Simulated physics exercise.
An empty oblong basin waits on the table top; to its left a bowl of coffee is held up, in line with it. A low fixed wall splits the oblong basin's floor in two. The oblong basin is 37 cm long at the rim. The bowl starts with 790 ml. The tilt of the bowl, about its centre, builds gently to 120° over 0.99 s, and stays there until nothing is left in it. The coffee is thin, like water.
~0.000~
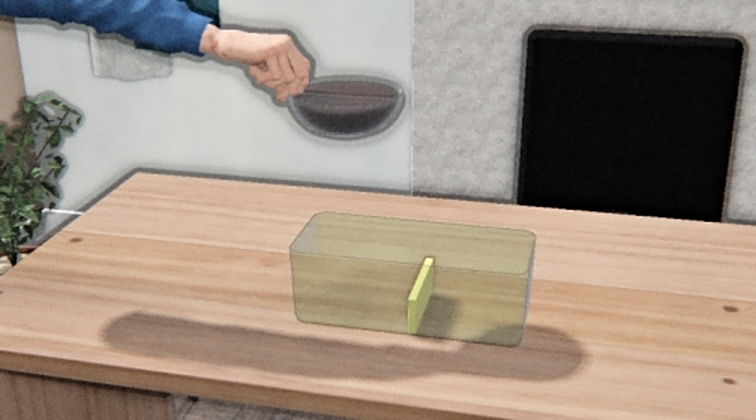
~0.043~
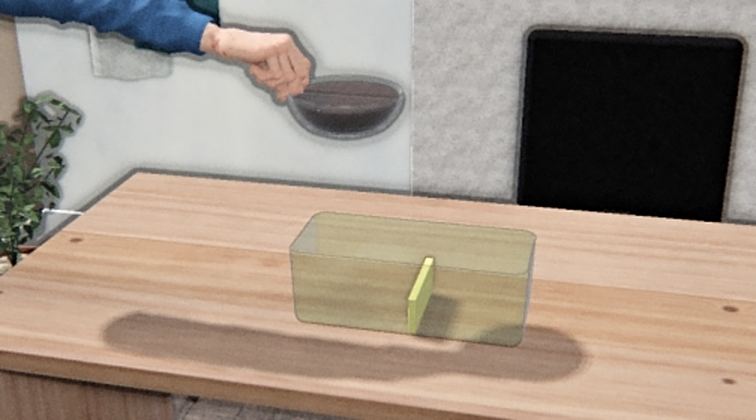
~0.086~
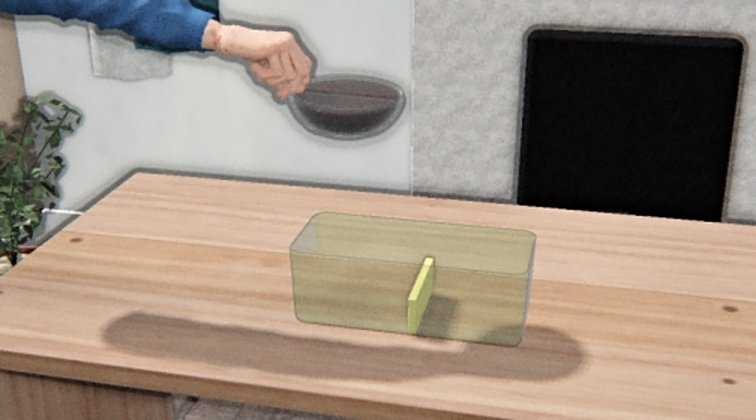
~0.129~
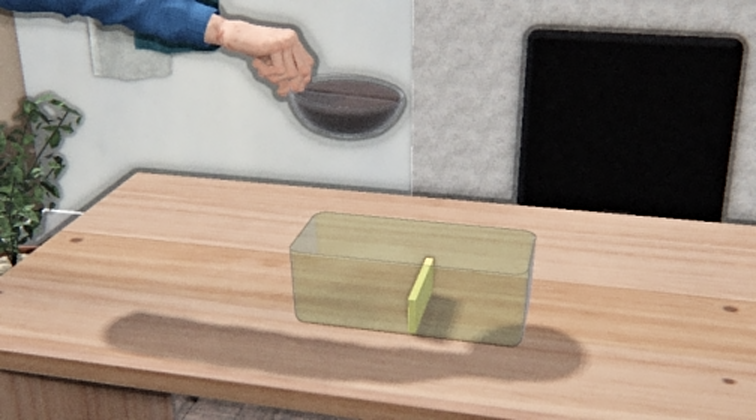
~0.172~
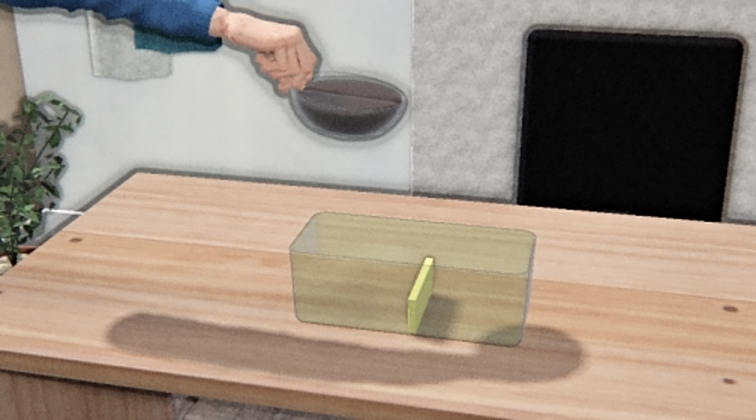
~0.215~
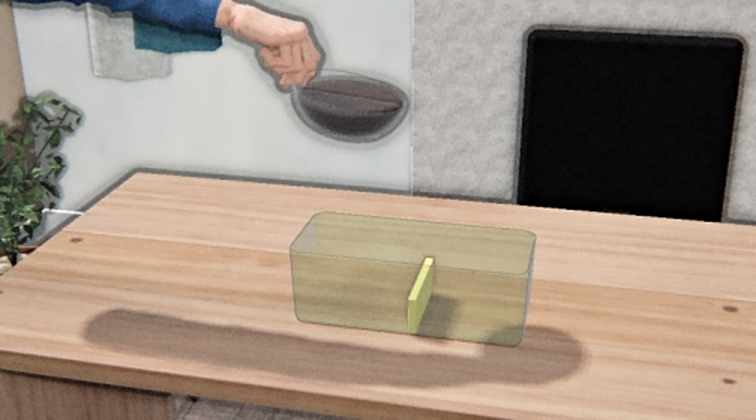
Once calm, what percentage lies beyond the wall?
The far part has some 79 per cent.
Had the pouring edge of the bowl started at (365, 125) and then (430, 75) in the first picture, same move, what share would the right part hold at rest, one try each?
First 15, then 85 per cent.
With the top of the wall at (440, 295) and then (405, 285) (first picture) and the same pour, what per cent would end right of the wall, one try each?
In turn about 60 and 85 per cent.
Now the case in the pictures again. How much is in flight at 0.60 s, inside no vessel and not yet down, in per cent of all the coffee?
About 58 per cent.
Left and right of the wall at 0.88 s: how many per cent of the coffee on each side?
Left about 18, right about 80.
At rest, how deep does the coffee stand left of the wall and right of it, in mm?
Some 6 mm on the left and 26 mm on the right.
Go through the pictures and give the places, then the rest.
Tilt 0°; pouring edge (401, 95); surface from (295, 92) to (400, 99); the oblong basin's rim runs from (302, 231) to (532, 254); the wall's top is at (421, 279), in the first picture.
Tilt 1°; pouring edge (402, 95); surface from (295, 92) to (400, 99), in the second picture.
Tilt 2°; pouring edge (402, 97); surface from (296, 91) to (401, 100), in the third picture.
Tilt 5°; pouring edge (403, 100); surface from (297, 90) to (401, 101), in the fourth picture.
Tilt 9°; pouring edge (403, 104); surface from (298, 89) to (402, 103), in the fifth picture.
Tilt 13°; pouring edge (404, 108); surface from (300, 89) to (404, 104), in the sixth picture.
Then, 0.60 s in, the tilt is 79° and 15 per cent is still to pour, 1 is left of the wall and 25 right of it.
Then, 0.88 s in, the tilt is 116° and 0 per cent is still to pour, 18 is left of the wall and 79 right of it.
Then, 1.17 s in, the tilt is 120° and 0 per cent is still to pour, 19 is left of the wall and 79 right of it.
Then, 1.49 s in, the tilt is 120° and 0 per cent is still to pour, 19 is left of the wall and 79 right of it.
Finally, 19 per cent lies left of the wall, 79 right of it and 2 outside.
